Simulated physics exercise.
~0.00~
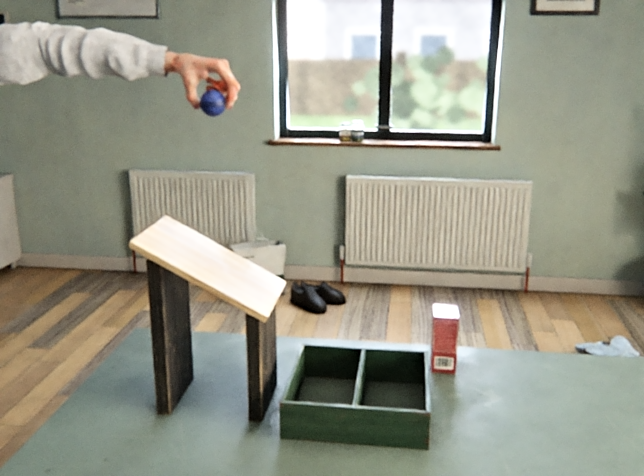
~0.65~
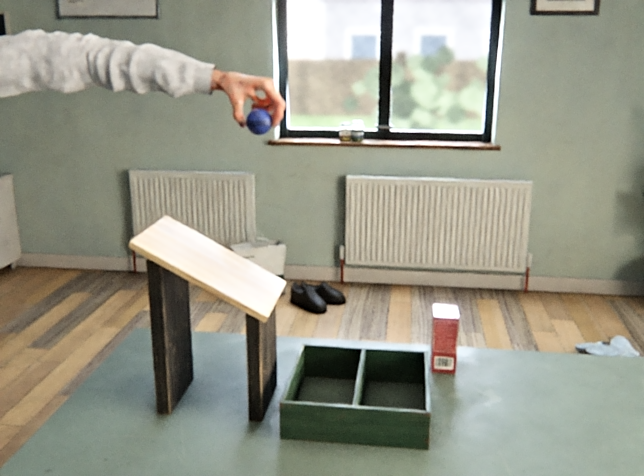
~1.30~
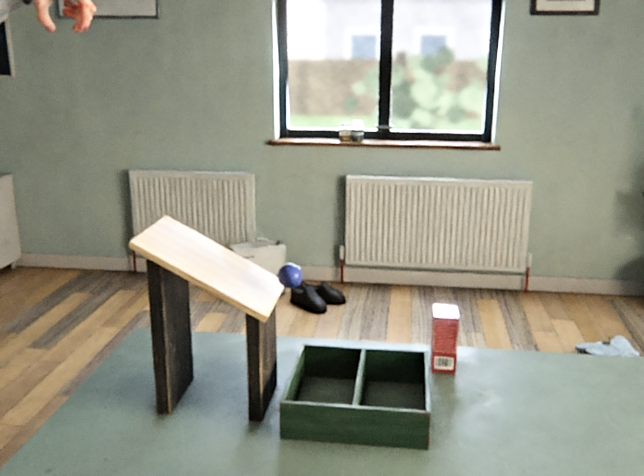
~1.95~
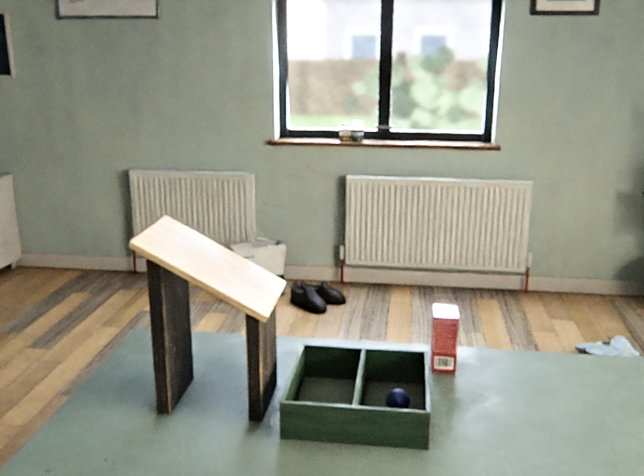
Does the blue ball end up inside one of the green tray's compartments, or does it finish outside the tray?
The blue ball ends up inside the tray, in the right-hand compartment farther from the sloping board.
